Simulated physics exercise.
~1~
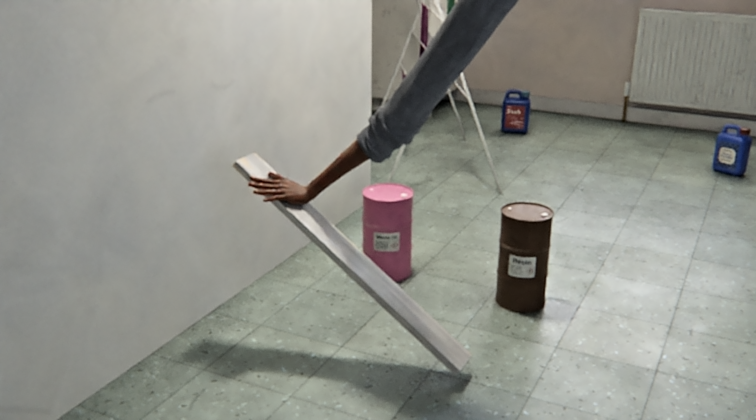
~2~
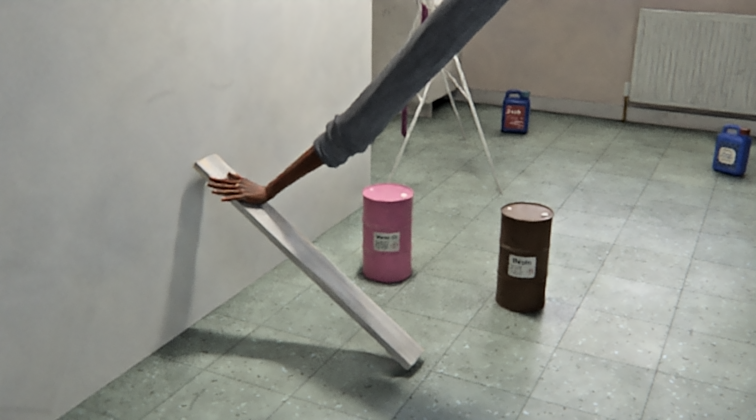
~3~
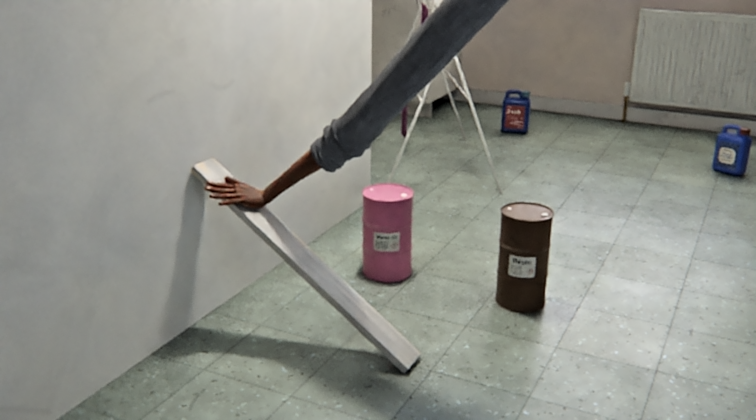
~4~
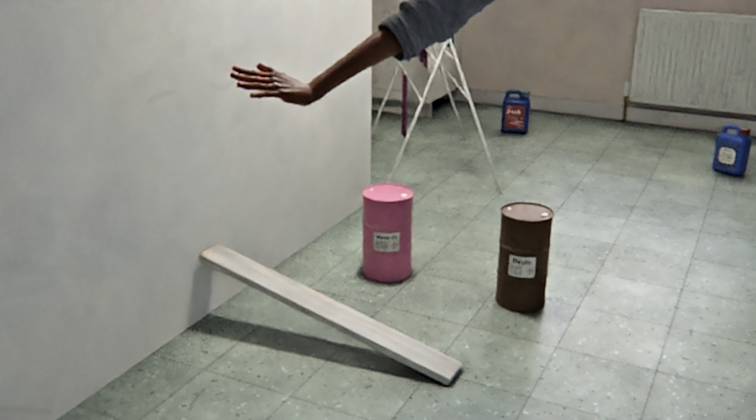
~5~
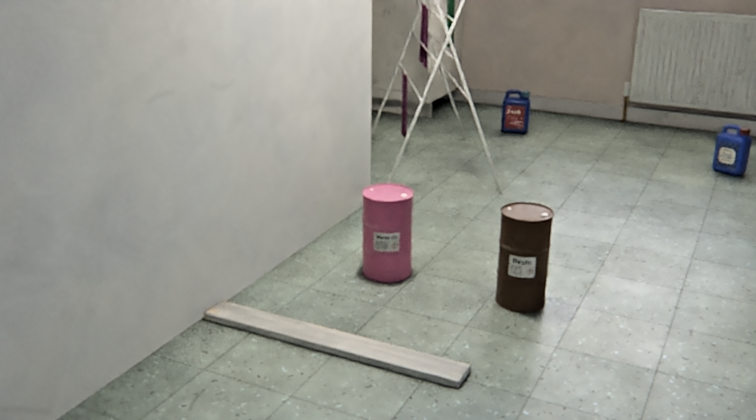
A long white plank, held near its top by a hand reaching in from the upper right, slants over the tiled floor of a room seen from slightly above. A pale wall stands at left, with a pink canister and a brown canister at the centre, and blue containers and a radiator farther back. The hand moves the plank left until its upper end rests against the wall. Then the hand lets go and draws back, and the plank slides down the wall, its foot slipping right. It ends flat on the floor, both canisters still standing in place.
